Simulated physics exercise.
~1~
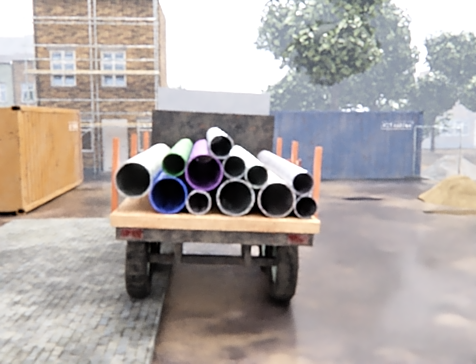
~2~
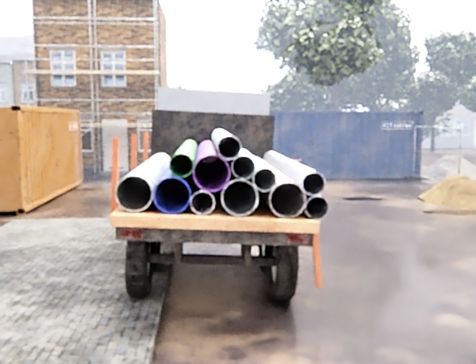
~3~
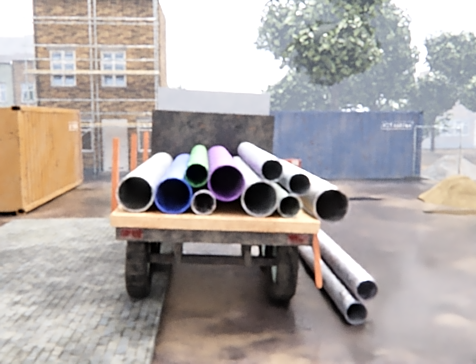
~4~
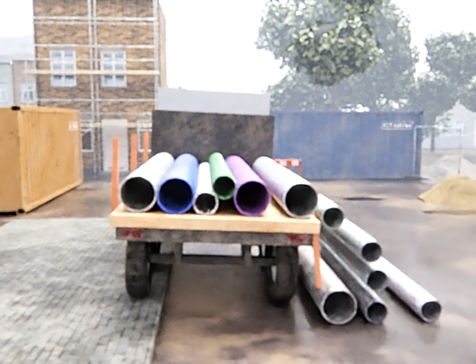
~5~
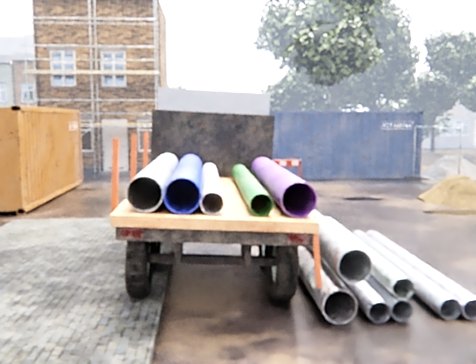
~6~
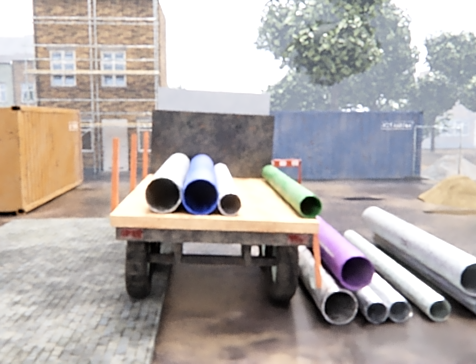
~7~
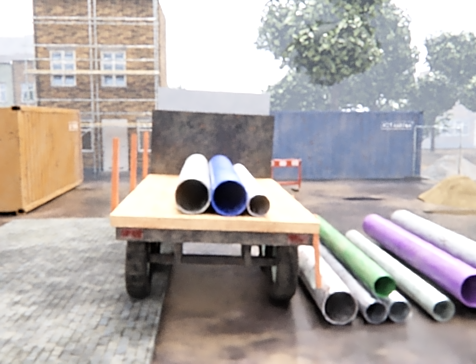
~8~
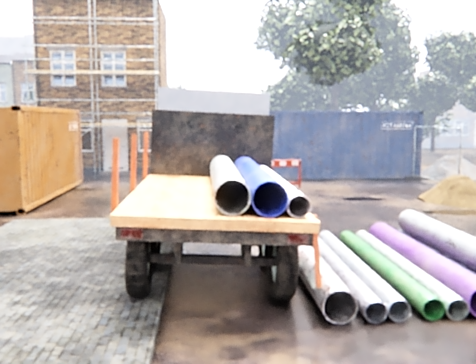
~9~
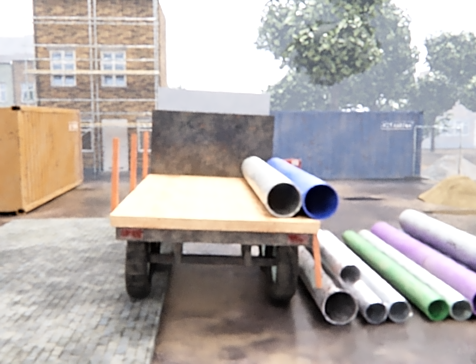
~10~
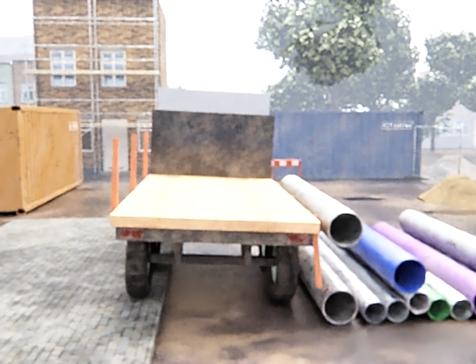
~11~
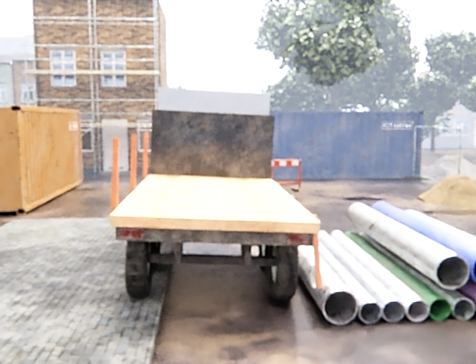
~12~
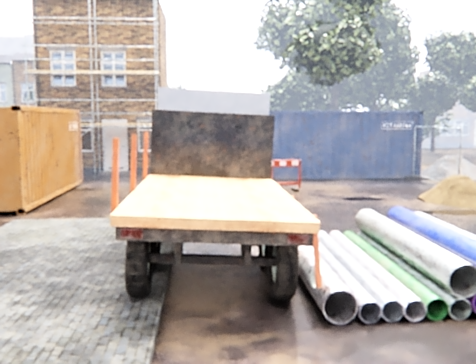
Steel pipes roll right off a flatbed until it is empty, piling on the ground.
